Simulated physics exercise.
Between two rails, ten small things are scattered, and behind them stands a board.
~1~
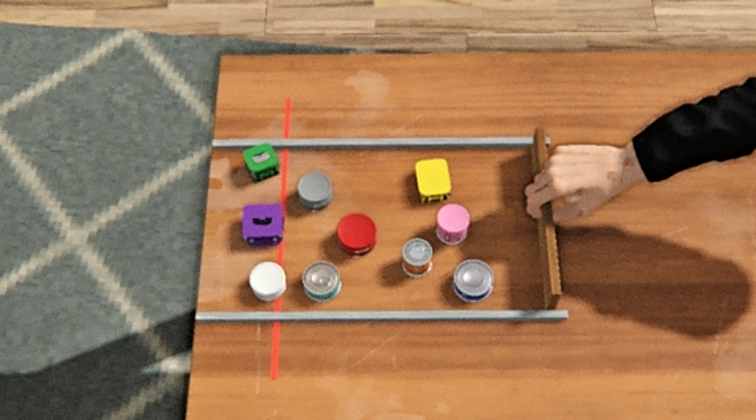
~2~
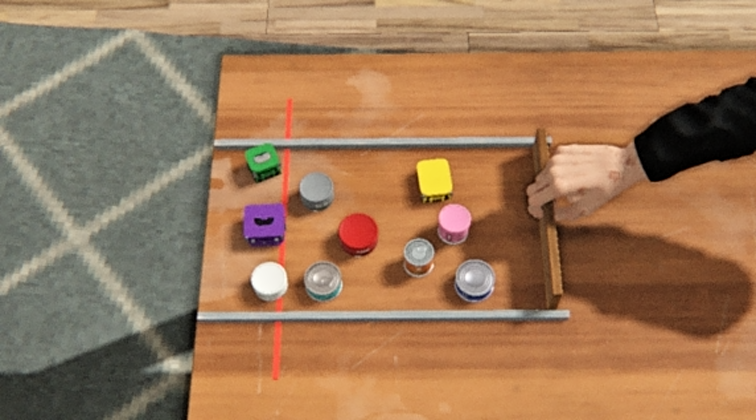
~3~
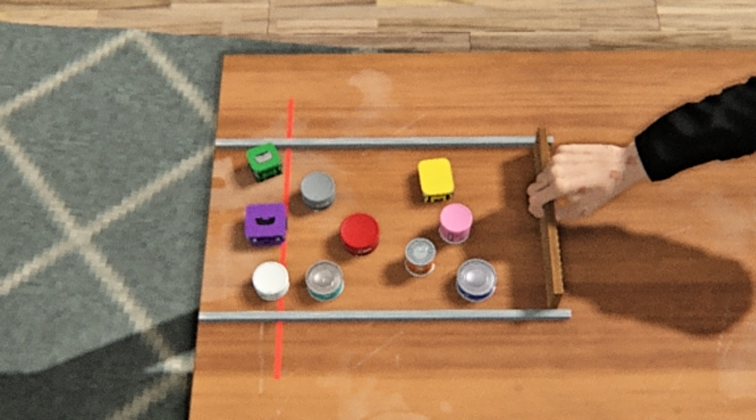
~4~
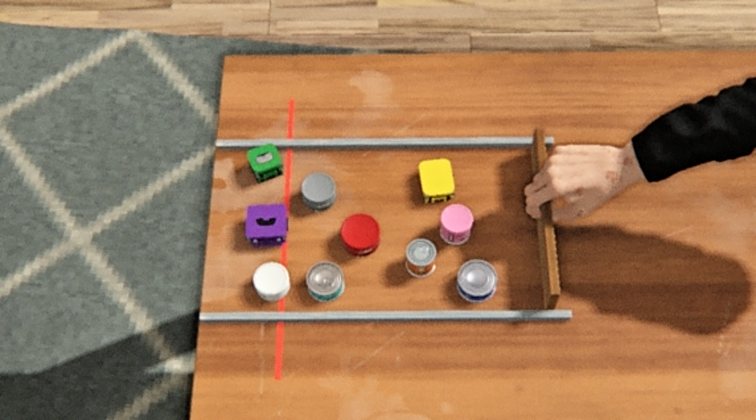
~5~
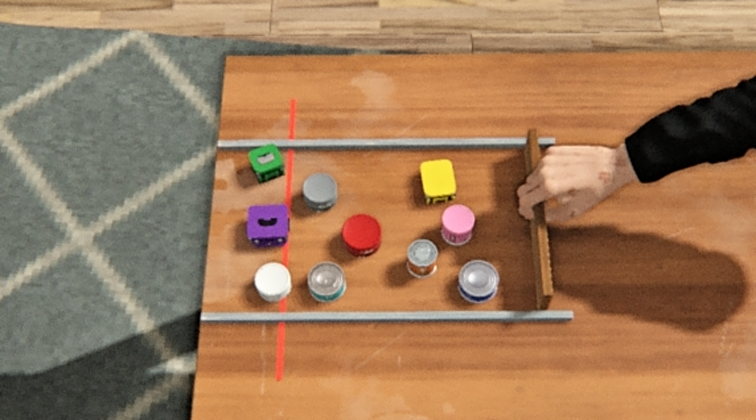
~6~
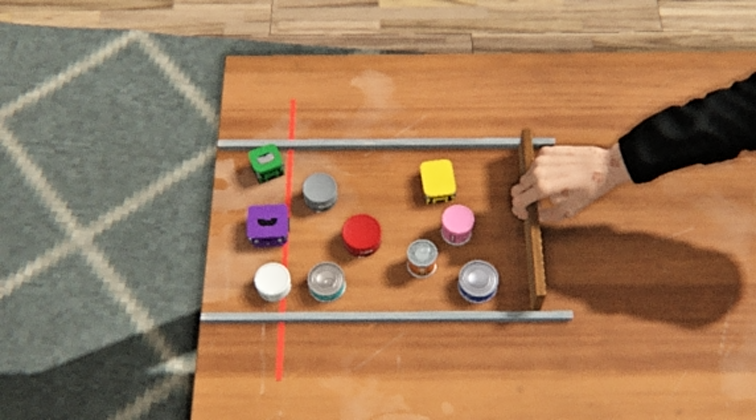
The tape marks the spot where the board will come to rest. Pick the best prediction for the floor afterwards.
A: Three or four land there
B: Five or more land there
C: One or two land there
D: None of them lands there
C.
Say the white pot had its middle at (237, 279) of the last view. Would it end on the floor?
From that start, the object then does not stay.
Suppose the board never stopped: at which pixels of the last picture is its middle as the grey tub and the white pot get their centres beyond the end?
Points: About (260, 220) and about (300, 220).
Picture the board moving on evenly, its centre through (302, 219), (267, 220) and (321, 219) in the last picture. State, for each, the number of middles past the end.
Past-the-end tally - position 1: 0, position 2: 2, position 3: 0.
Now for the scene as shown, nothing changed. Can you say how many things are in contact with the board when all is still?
4 in contact.
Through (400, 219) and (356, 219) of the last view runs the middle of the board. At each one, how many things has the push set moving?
At that stage 5; at the next, 8.
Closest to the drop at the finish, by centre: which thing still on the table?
Purple case.
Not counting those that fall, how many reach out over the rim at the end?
I count 1 overhanging.
A little later, none off yet; green case at rest near (267, 164); purple case at rest near (269, 226); white pot at rest near (273, 283).
Next, none off yet; green case at rest near (267, 164); purple case at rest near (269, 226); white pot moving near (268, 283).
When it is over, the number that fall off is one or two; down, white pot.
